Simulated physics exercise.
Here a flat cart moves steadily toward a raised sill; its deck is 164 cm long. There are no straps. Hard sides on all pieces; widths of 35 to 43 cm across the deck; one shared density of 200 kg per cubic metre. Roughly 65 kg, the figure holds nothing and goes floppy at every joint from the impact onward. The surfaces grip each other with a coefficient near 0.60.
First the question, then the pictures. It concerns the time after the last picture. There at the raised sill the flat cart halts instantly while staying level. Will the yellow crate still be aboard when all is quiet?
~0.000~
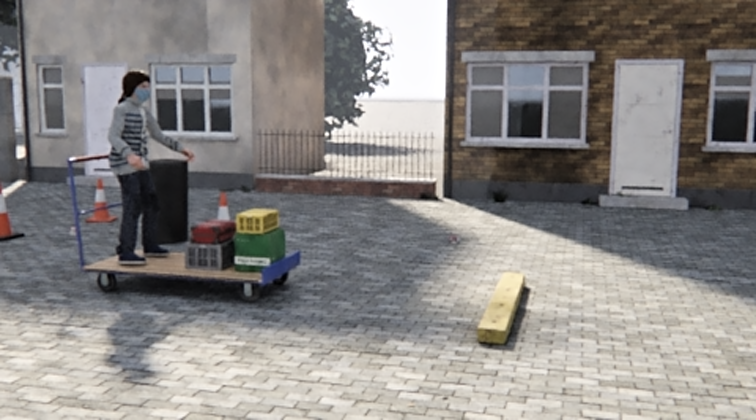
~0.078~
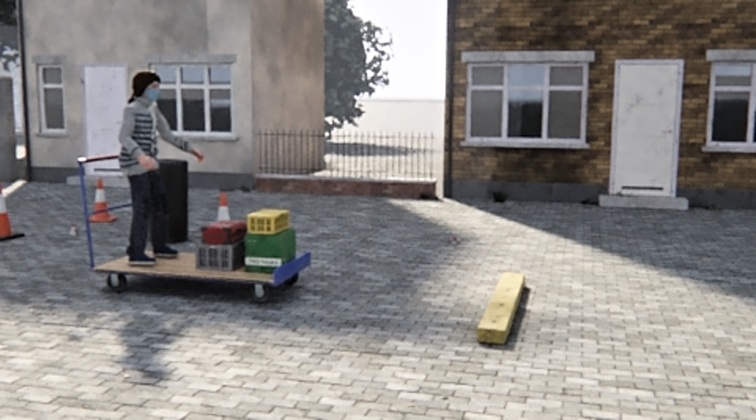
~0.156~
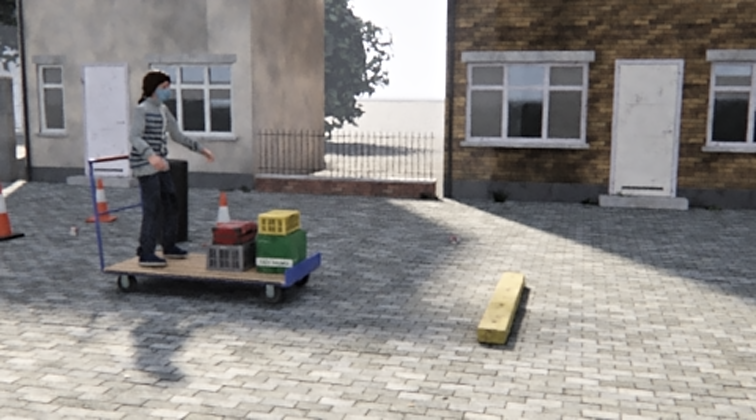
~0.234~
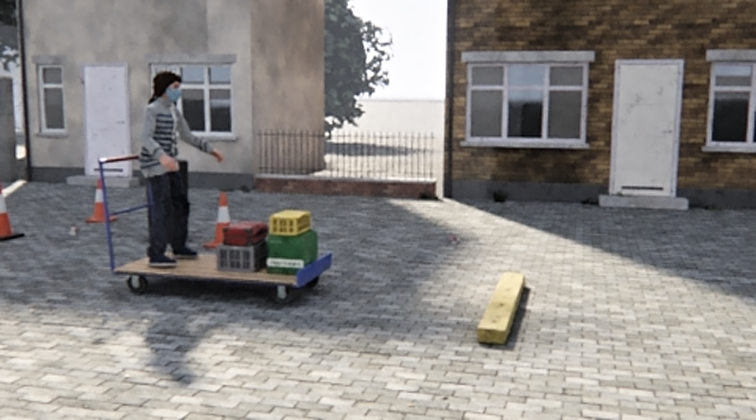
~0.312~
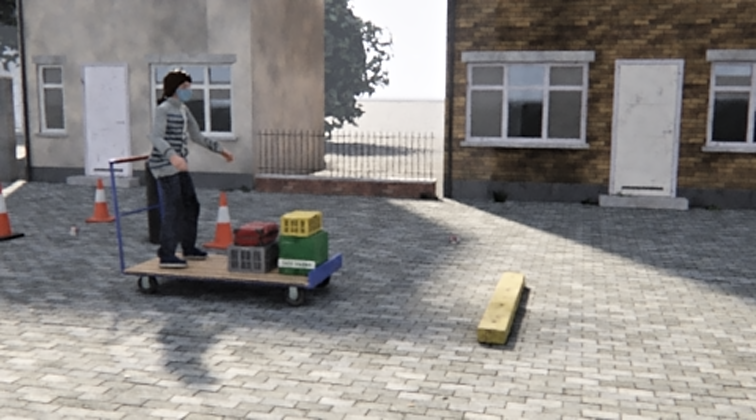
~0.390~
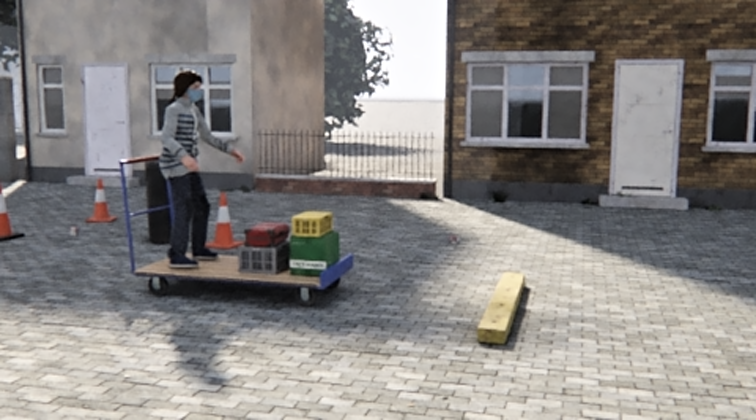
Yeah, it does not escape over the edge.
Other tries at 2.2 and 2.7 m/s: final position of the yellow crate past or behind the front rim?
Roughly 80 cm past the front rim in the first try and 90 cm past in the second.
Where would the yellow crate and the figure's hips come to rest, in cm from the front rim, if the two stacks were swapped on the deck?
The yellow item would rest 50 centimetres behind the rim, with the hips 110 centimetres behind.
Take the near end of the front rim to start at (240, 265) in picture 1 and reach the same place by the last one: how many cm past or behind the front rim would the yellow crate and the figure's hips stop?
Rest points: Yellow at 50 cm past, hips at 70 cm behind.
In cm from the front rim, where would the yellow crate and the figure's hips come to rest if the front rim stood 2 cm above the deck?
In that case yellow 10 behind, hips 110 behind.
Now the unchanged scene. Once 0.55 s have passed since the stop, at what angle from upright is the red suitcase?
It leans roughly 0°.
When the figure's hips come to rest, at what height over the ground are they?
They finish some 55 cm off the ground.
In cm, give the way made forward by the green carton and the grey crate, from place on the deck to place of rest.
Green 0 cm forward, grey 10 cm forward.
After 1.47 s the deck stops.
After 1.72 s the yellow crate is 9 cm behind the rim, tilted 0°, near (494, 233) in the last picture's view.
After 2.02 s the yellow crate is 8 cm behind the rim, tilted 0°, near (494, 233) in the last picture's view.
After 2.47 s the yellow crate is 9 cm behind the rim, tilted 0°, near (494, 233) in the last picture's view.
Final state at 4.4 s, nothing is past the rim; behind it, green carton, yellow crate, red suitcase, grey crate and the figure's hips.
